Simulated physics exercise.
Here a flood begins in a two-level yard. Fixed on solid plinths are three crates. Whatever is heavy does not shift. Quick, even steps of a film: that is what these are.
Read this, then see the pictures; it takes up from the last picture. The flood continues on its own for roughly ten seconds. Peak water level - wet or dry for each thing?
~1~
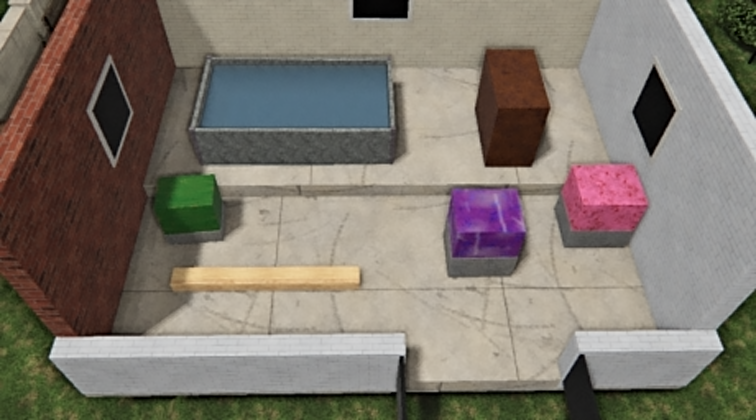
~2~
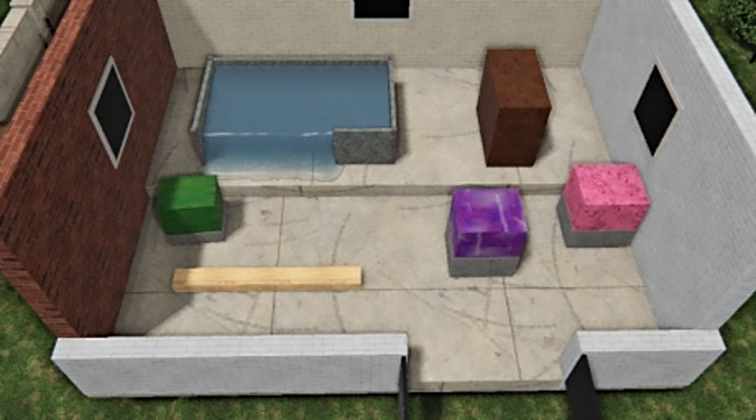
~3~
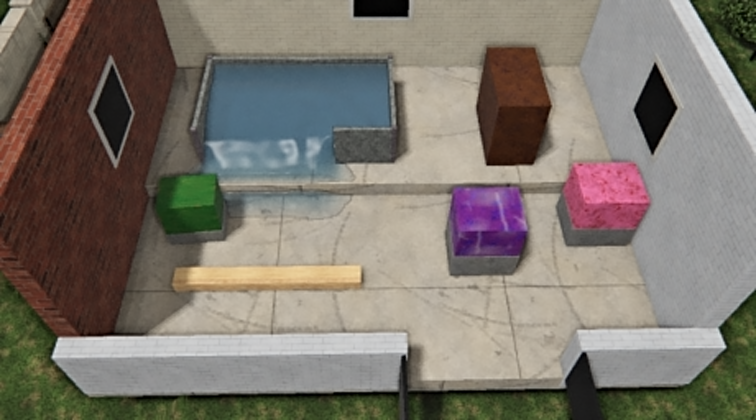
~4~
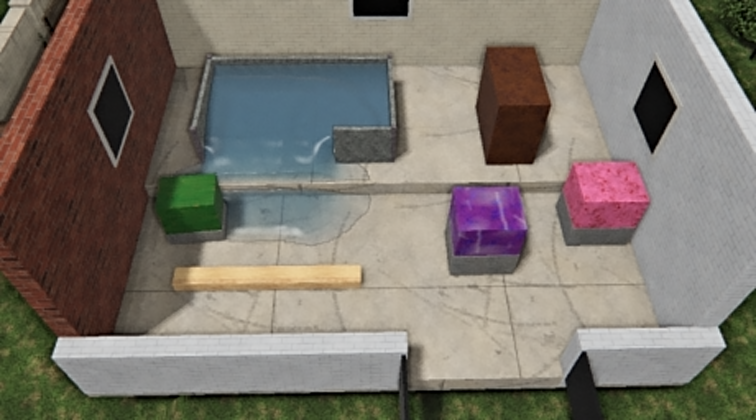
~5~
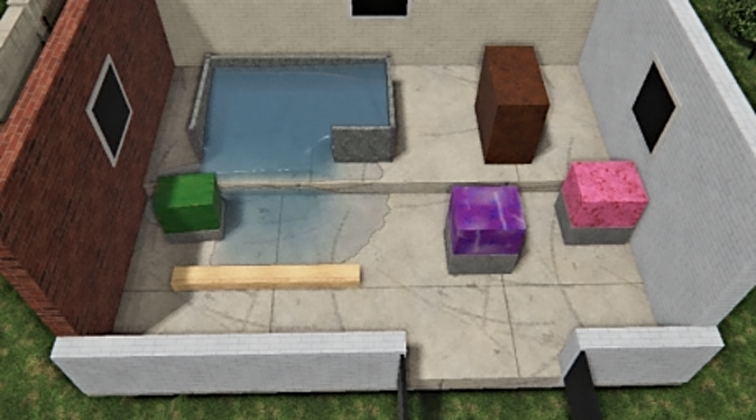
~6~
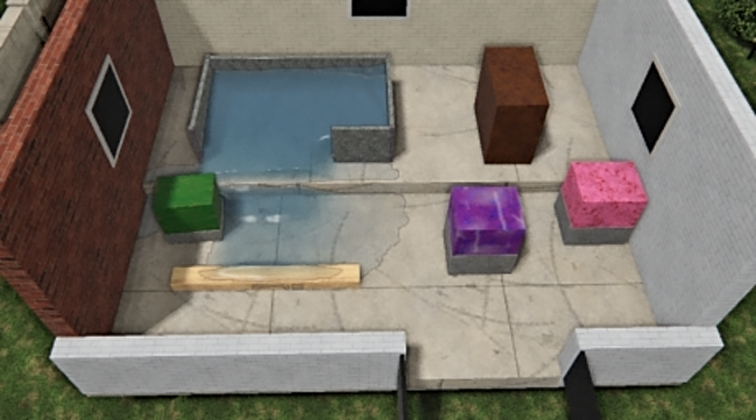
Green crate - wet; purple crate - dry; pink crate - dry.
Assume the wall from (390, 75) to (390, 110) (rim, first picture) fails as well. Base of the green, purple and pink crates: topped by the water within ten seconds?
I'd expect the green crate remains untouched, the purple crate remains untouched, and the pink crate remains untouched.
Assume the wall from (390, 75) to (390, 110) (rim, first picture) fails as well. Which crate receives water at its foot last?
My answer: The green one.
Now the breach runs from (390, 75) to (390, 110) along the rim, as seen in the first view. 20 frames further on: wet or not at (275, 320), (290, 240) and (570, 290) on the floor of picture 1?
Read off point by point, the answer is not soaked, soaking, soaking.
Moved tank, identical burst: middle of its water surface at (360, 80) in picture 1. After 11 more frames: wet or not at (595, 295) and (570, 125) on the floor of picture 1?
Taking the spots in order: Bare, bare.
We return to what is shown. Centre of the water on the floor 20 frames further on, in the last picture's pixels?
I'd put it at around (284, 234).
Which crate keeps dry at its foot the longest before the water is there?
My pick is the crate marked pink.
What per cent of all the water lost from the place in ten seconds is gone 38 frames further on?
Roughly 30 percent of it.
A moment on, water covers 35 % of the floor; the green crate water round its plinth, the purple crate water round its plinth, the pink crate not reached.
Next, water covers 45 % of the floor; the green crate water round its plinth, the purple crate water round its plinth, the pink crate not reached.
Then, water covers 55 % of the floor; the green crate water round its plinth, the purple crate water round its plinth, the pink crate water round its plinth.
Later, water covers 60 % of the floor; the green crate water round its plinth, the purple crate water round its plinth, the pink crate water round its plinth.
In the end, water covers 60 % of the floor; the green crate was topped, the purple crate stayed above the water, the pink crate stayed above the water.
